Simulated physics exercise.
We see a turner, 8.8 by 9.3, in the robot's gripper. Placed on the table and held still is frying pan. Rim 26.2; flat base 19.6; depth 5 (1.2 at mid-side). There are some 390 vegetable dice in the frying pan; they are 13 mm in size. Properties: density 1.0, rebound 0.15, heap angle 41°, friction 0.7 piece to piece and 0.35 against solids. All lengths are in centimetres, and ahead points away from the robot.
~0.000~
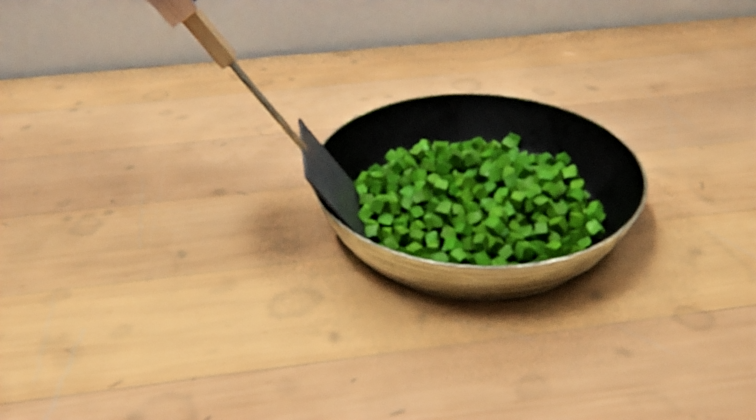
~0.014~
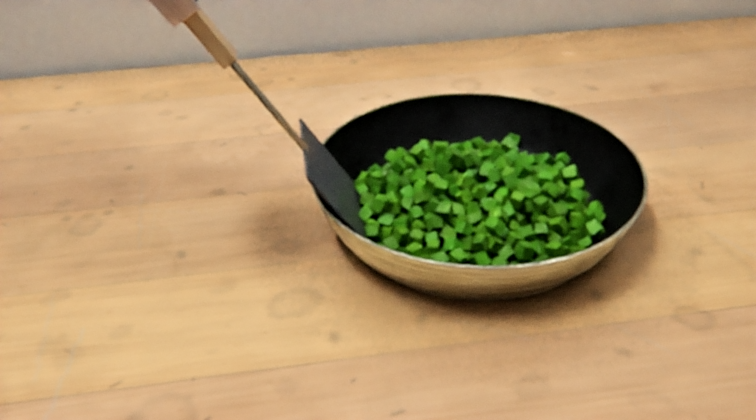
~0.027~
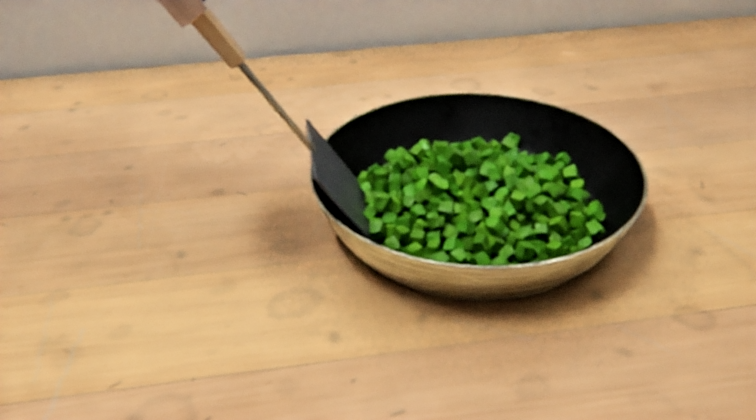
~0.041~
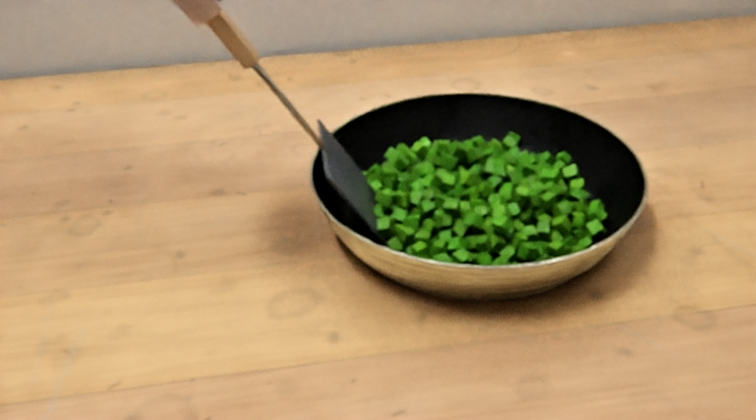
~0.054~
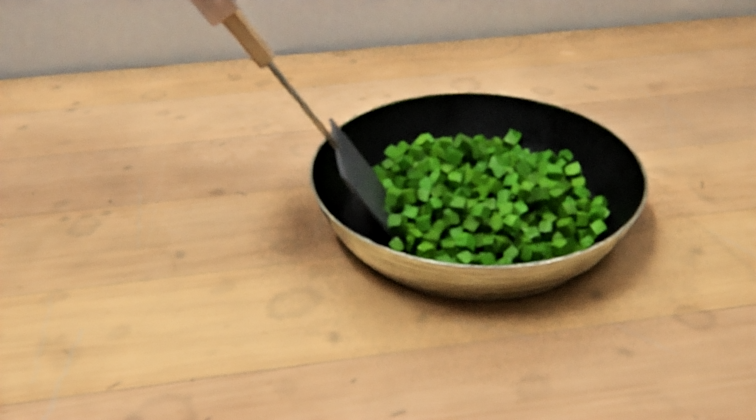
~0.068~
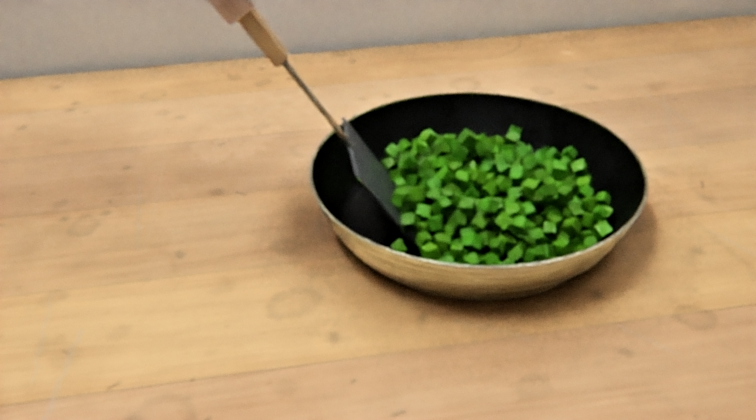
A black frying pan with a metallic outer side, heaped with bright green vegetable dice, sits right of centre on a light wooden table, seen from above at an angle with a grey wall behind. A dark turner with a wooden handle, gripped at the upper left, leans into the pan's left side. The turner slides slowly rightward, pushing the nearest dice together, while pan and camera stay still.
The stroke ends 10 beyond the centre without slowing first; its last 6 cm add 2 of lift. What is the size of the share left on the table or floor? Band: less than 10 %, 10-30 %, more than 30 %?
More than 30 %.
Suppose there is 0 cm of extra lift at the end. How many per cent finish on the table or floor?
30 per cent.
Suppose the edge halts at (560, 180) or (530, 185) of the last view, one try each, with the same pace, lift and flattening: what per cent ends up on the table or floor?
I'd say roughly 15 per cent, then roughly 5 per cent.
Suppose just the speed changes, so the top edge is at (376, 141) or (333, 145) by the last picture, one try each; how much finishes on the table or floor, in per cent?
Near 50 per cent in the first try and near 35 per cent in the second.
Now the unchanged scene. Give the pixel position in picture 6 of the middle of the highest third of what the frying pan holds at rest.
Somewhere around (533, 173) in the last picture.
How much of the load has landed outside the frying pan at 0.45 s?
It comes to some 15 in a hundred.
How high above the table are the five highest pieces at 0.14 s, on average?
Around 6 cm above the table.
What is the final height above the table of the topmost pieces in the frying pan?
Height at the end: Around 5.5 cm.
After 0.14 s, sloping 59°, highest piece 6 above the table; 387 in the frying pan.
After 0.21 s, sloping 59°, highest piece 7 above the table; 385 in the frying pan, 2 on the blade or in flight.
After 0.45 s, sloping 59°, highest piece 13 above the table; 224 in the frying pan, 65 on the table or floor, 98 on the blade or in flight.
After 1.50 s, sloping 59°, highest piece 6 above the table; 224 in the frying pan, 163 on the table or floor.
At rest, 224 in the frying pan, 163 on the table or floor. That is 42 % on the table or floor.
